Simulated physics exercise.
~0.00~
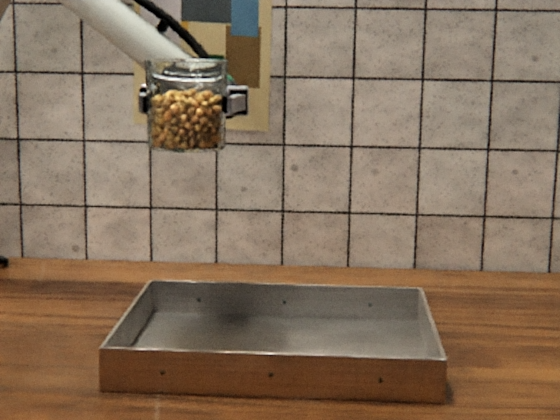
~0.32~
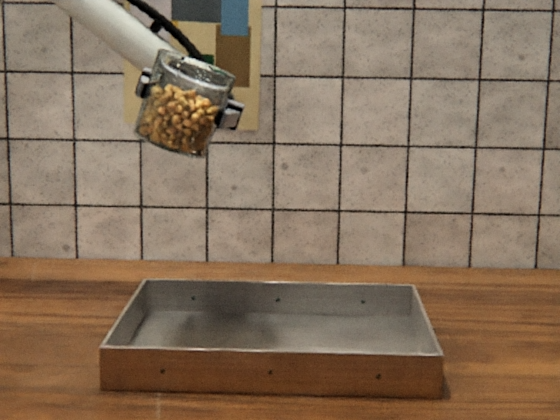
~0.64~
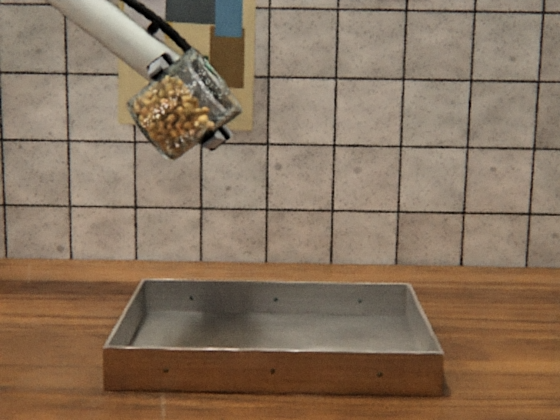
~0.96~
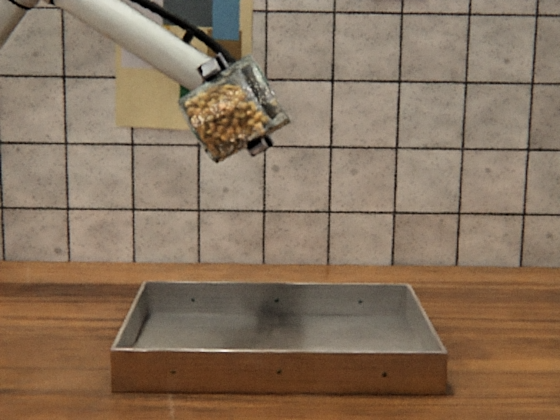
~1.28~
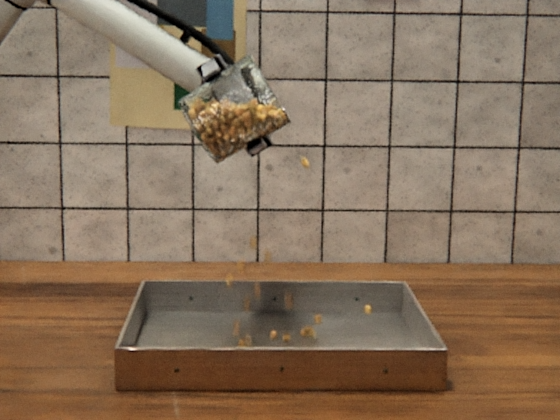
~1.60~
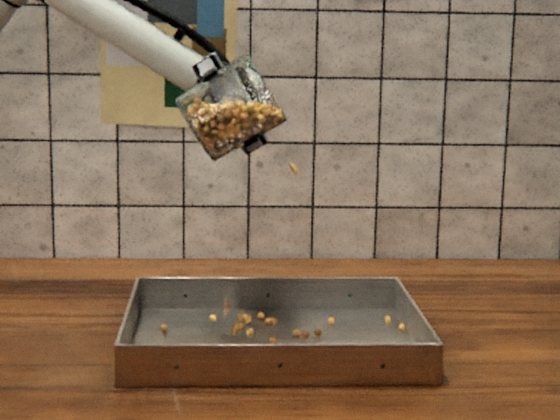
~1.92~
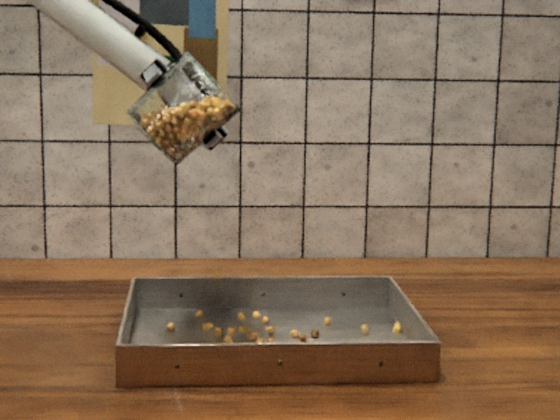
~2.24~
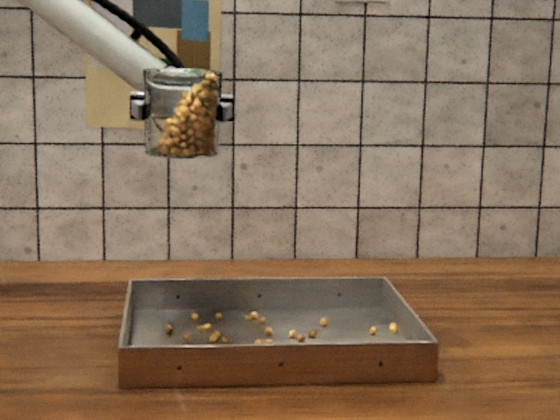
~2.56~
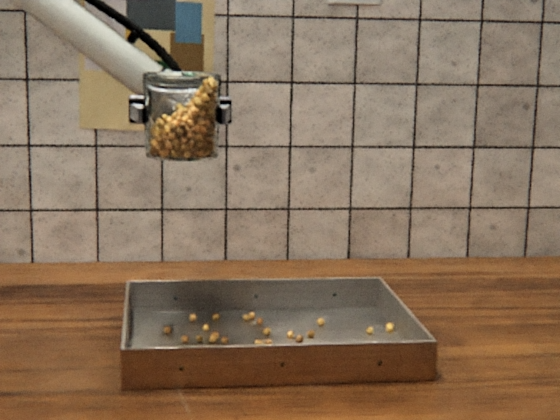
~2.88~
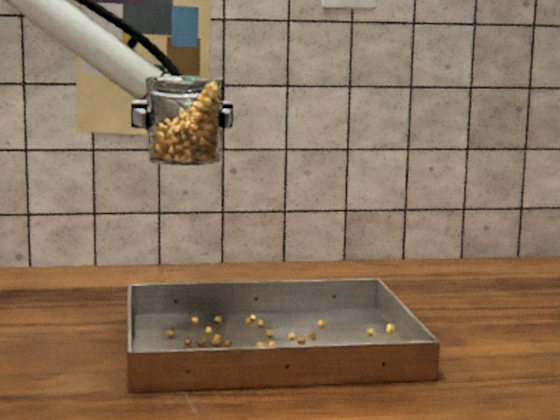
A robotic arm tipped a clear jar of dried chickpeas over a shallow metal tray on a wooden table, spilling a small scattering into it, then swung the jar back upright and held it still, with most of the chickpeas still inside.
